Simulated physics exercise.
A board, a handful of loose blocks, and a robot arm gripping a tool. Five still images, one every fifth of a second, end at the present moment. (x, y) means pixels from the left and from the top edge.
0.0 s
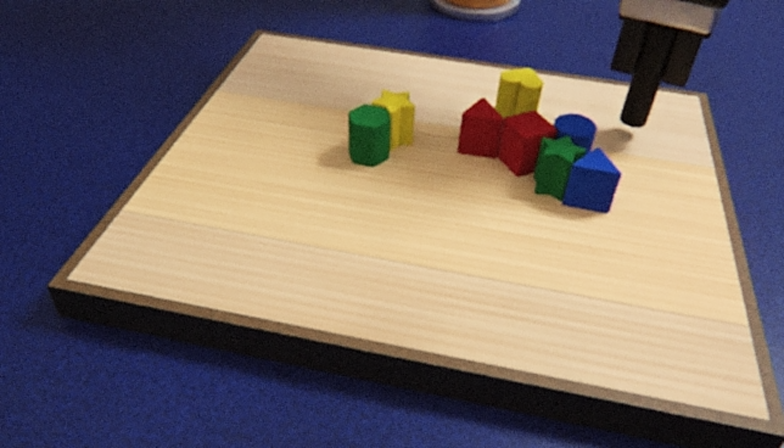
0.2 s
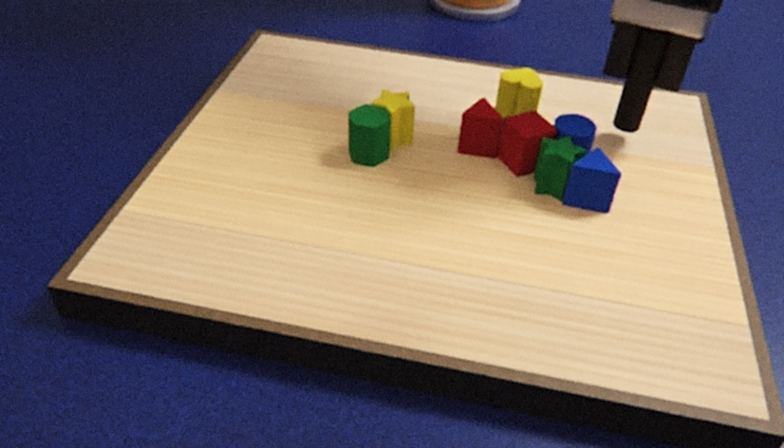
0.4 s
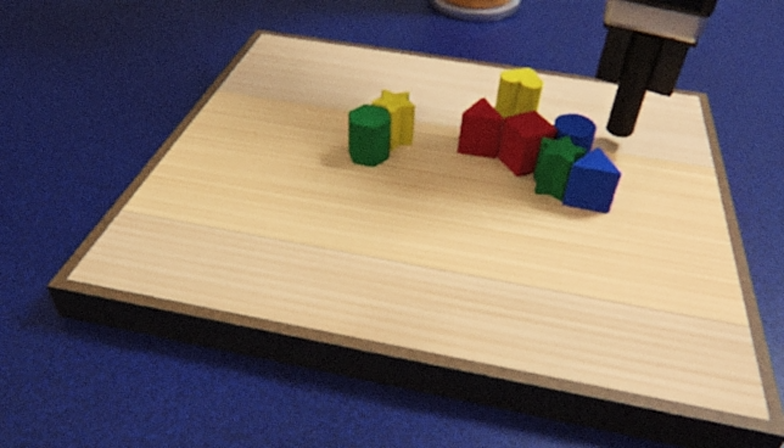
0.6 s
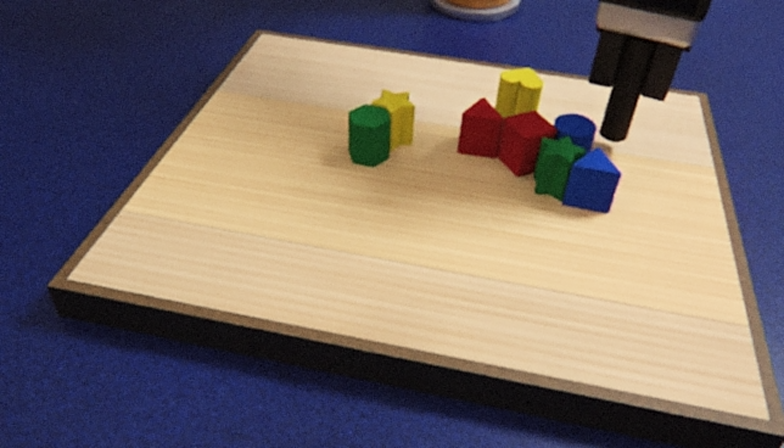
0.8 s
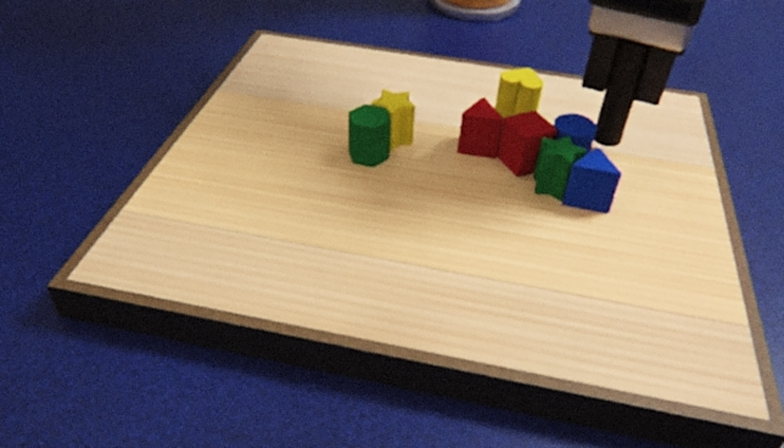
The robot arm's dark tool moved slightly left and toward the viewer, edging closer to the blue blocks, while all the red, green, yellow and blue blocks on the wooden board stayed still.
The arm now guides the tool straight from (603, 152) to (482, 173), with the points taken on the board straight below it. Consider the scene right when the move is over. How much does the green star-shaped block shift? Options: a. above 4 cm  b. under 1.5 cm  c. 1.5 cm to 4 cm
c: 1.5 cm to 4 cm.
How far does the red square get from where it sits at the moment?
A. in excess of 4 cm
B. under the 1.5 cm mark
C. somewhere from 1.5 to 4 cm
Choice A: In excess of 4 cm.
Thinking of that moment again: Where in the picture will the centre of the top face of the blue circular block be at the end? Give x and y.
Around (519, 152).
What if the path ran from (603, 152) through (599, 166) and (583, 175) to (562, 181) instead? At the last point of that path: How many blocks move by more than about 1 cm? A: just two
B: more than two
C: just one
The answer is B.
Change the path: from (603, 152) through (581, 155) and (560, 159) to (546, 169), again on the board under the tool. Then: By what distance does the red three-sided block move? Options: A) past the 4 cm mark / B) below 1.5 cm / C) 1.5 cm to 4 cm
Letter B.
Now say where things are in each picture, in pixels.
Lower end of the tool at (633, 121), tops of blocks, red three-sided block at (483, 110), red square at (531, 123), green star-shaped block at (563, 147), blue circular block at (576, 124), in the first picture.
Tool at (626, 126), blocks as before, in the second picture.
Tool at (619, 130), blocks as before, in the third picture.
Tool at (613, 135), blocks as before, in the fourth picture.
Tool at (606, 139), red three-sided block at (483, 110), red square at (531, 123), green star-shaped block at (563, 147), blue circular block at (576, 124), in the fifth picture.
On the path given first. One third of the way, tool at (566, 146); red three-sided block at (476, 107), turned 10° clockwise; red square at (509, 129), turned 50° clockwise; green star-shaped block at (558, 161), turned 20° anticlockwise; blue circular block at (552, 134).
Two thirds of the way, tool at (525, 153); red three-sided block at (471, 106), turned 30° clockwise; red square at (479, 133), turned 105° clockwise; green star-shaped block at (558, 170), turned 45° anticlockwise; blue circular block at (526, 147).
At the end, tool at (484, 160); red three-sided block at (471, 106), turned 30° clockwise; red square at (454, 138), turned 110° clockwise; green star-shaped block at (558, 170), turned 45° anticlockwise; blue circular block at (519, 152).
